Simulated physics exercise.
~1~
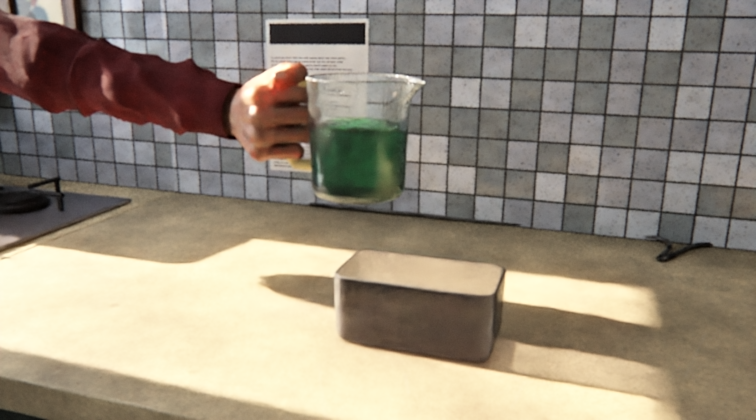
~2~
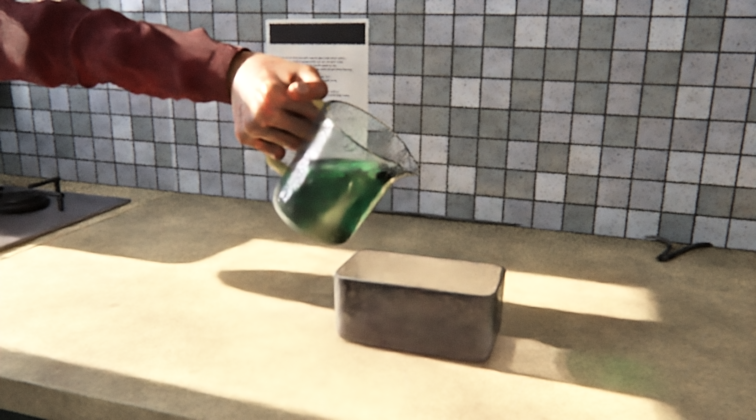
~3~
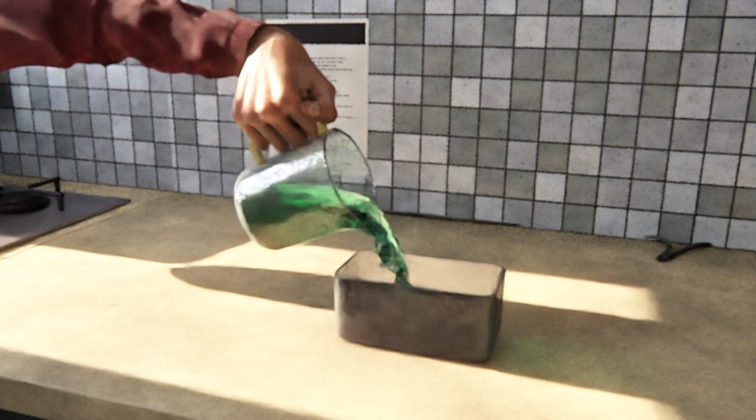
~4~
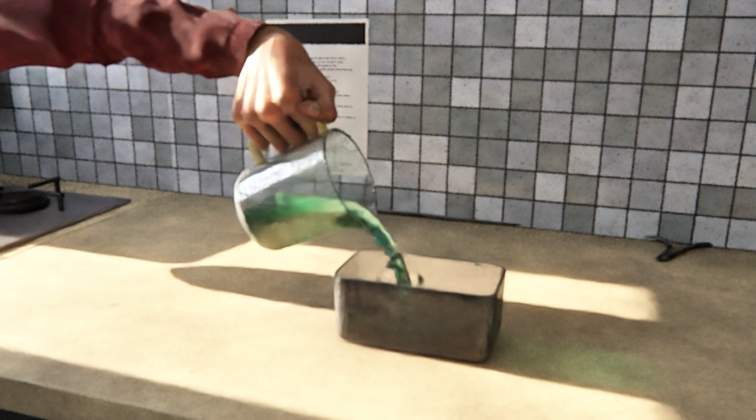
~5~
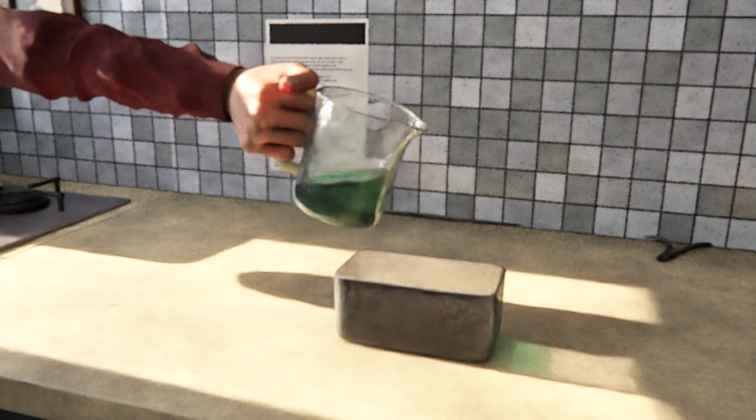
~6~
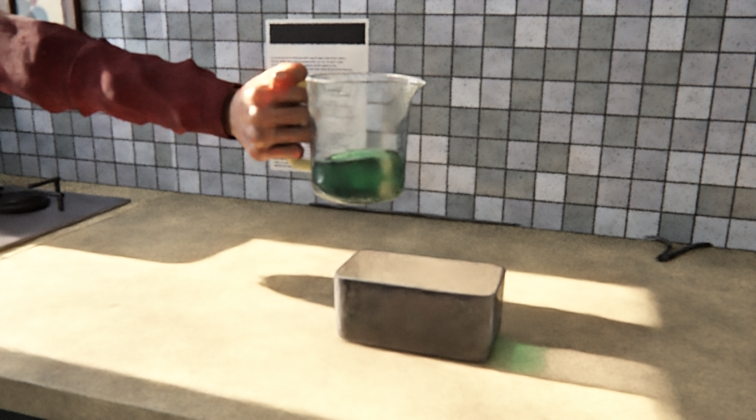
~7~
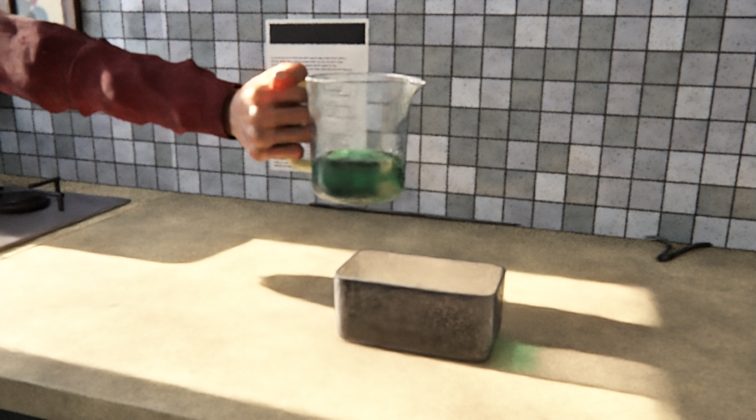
At the start, a hand in a dark red sleeve holds a clear pitcher of green liquid above and to the left of an open, dark rectangular box on a sunlit counter. The hand tips the pitcher gently to the right until it leans steeply. Green liquid streams from the spout into the box, and the pitcher stays tilted for a while as its level drops. Then the hand turns the pitcher back upright, and the pouring stops. At the end, some green liquid remains in the pitcher, and a faint green patch shows on the counter beside the box.
